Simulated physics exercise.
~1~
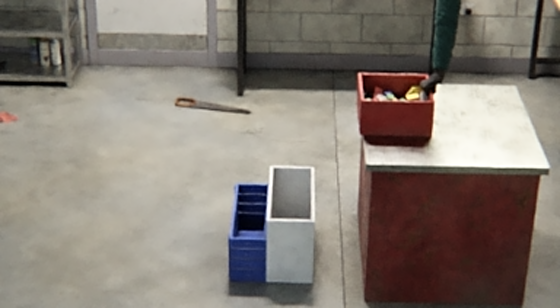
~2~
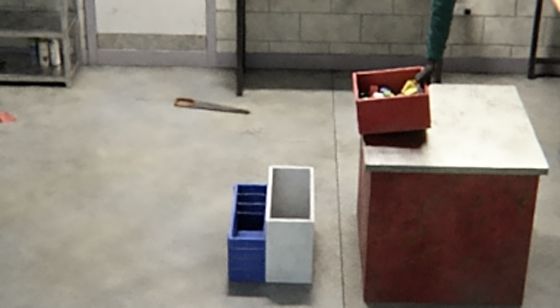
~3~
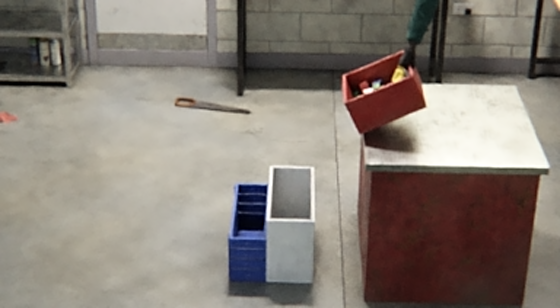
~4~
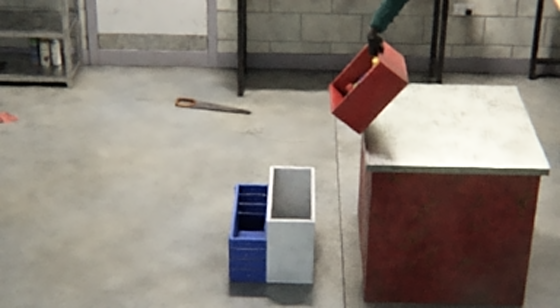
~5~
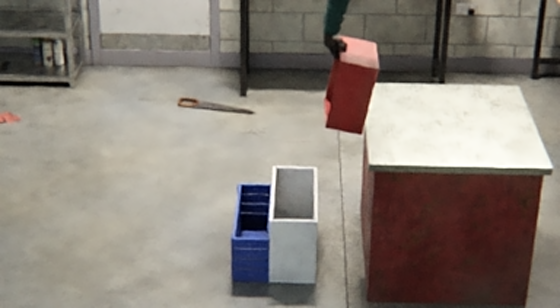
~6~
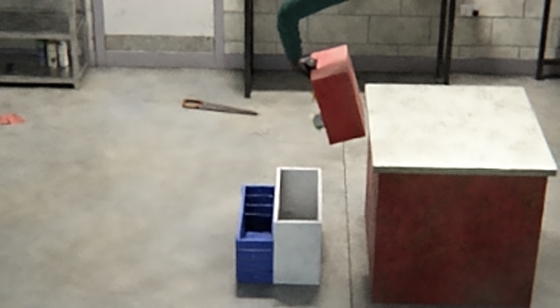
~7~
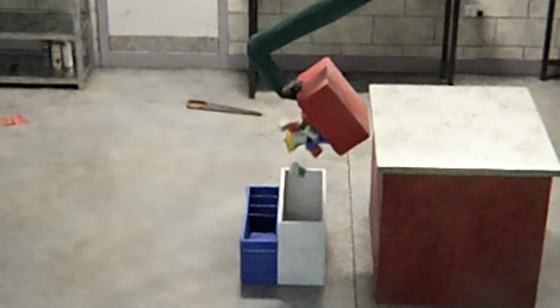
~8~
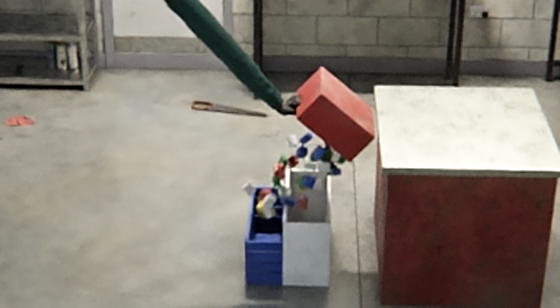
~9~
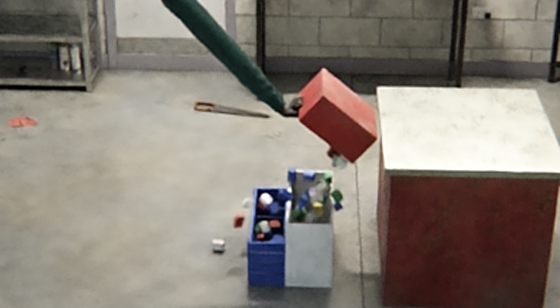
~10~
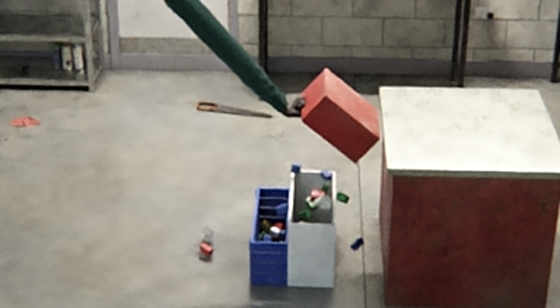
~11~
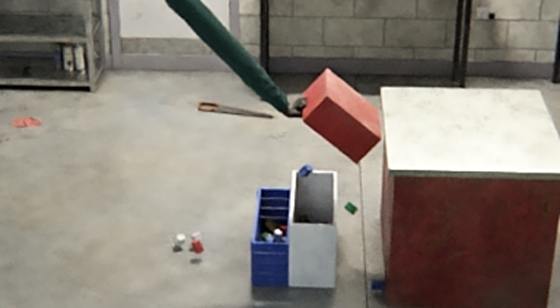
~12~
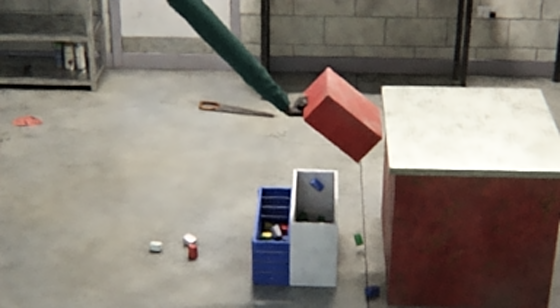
A red tote of small colourful pieces sits on the back left corner of a pale-topped, dark red bench in a concrete-floored workshop, seen from slightly above. To its left stand an open white trough and a blue box, side by side on the floor. A dark green arm lifts the tote's edge, swings it left off the bench and tips it past upright. The pieces pour down in a scattered stream into both containers. A few miss, landing left of the blue box and beside the bench, while the tote stays tilted above.
